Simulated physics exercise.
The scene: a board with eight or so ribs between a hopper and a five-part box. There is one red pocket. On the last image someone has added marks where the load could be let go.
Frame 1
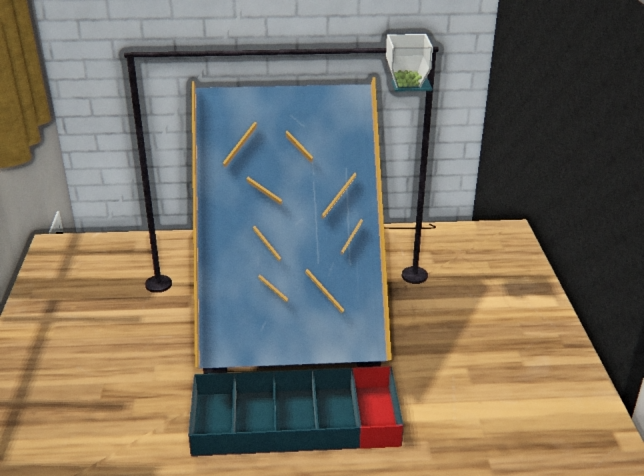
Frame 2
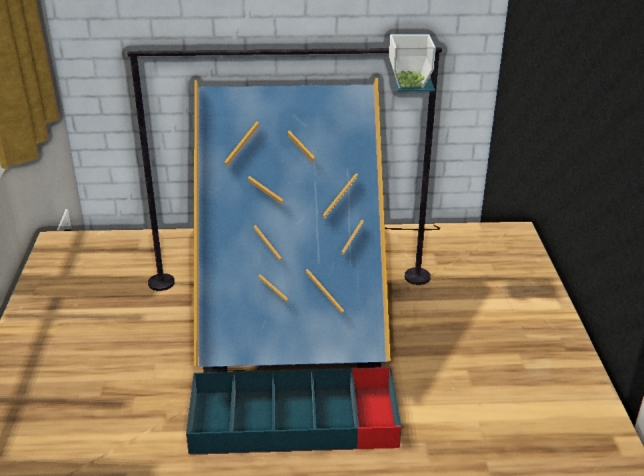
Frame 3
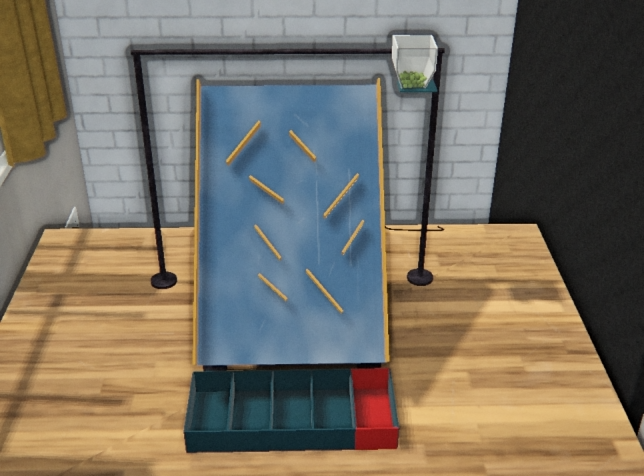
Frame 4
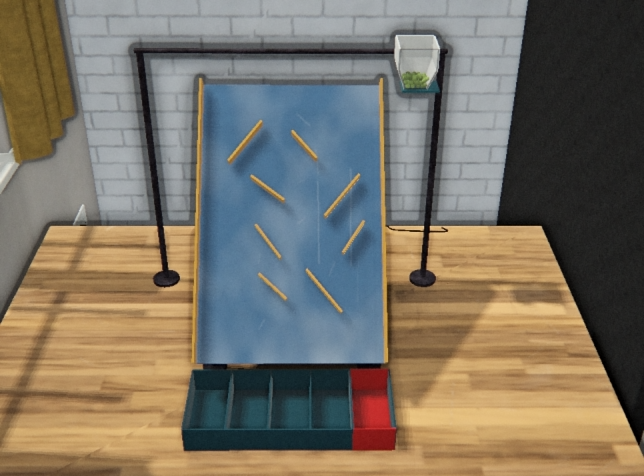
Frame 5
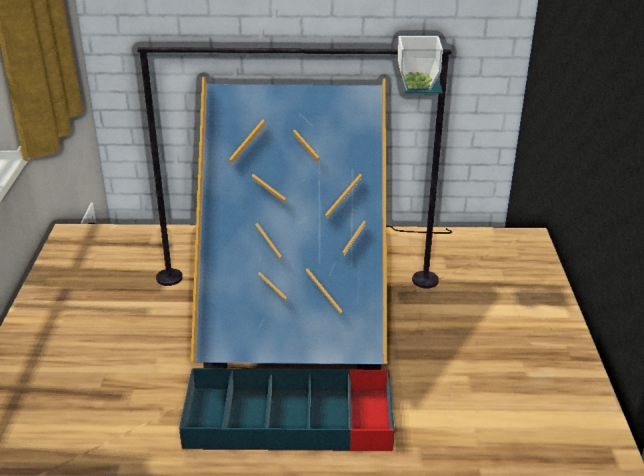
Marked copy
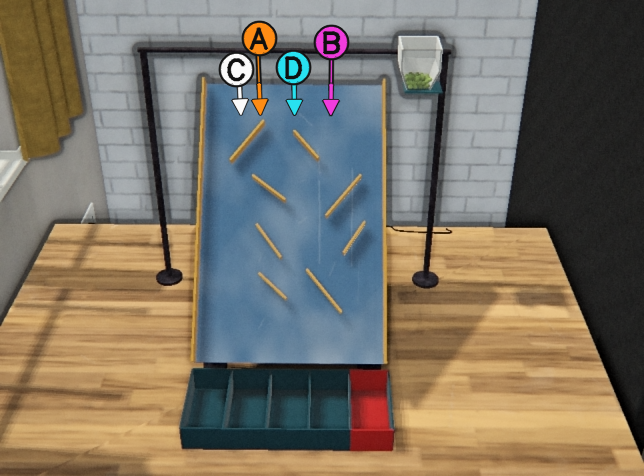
We see a tilted blue board with wooden ribs, a hopper of green peas at its upper right and a five-part box below with one red pocket; the view drifts slightly, while nothing in the setup visibly moves.
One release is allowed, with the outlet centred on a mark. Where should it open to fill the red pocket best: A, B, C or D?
I would pick mark D.
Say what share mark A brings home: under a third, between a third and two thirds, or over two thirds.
Under a third.
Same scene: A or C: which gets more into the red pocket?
That is mark A.
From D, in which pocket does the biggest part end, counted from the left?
The fifth from the left.
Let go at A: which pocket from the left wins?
It is the first one.
On the marked copy, mark A meets the board at (260, 109); mark B meets the board at (330, 109); mark C meets the board at (240, 108); mark D meets the board at (294, 109).
With A, about a quarter in the red pocket, most in other pockets.
With B, a small part in the red pocket, nearly all in other pockets.
With C, none in the red pocket, all in other pockets.
With D, about two thirds in the red pocket, about a third in other pockets.
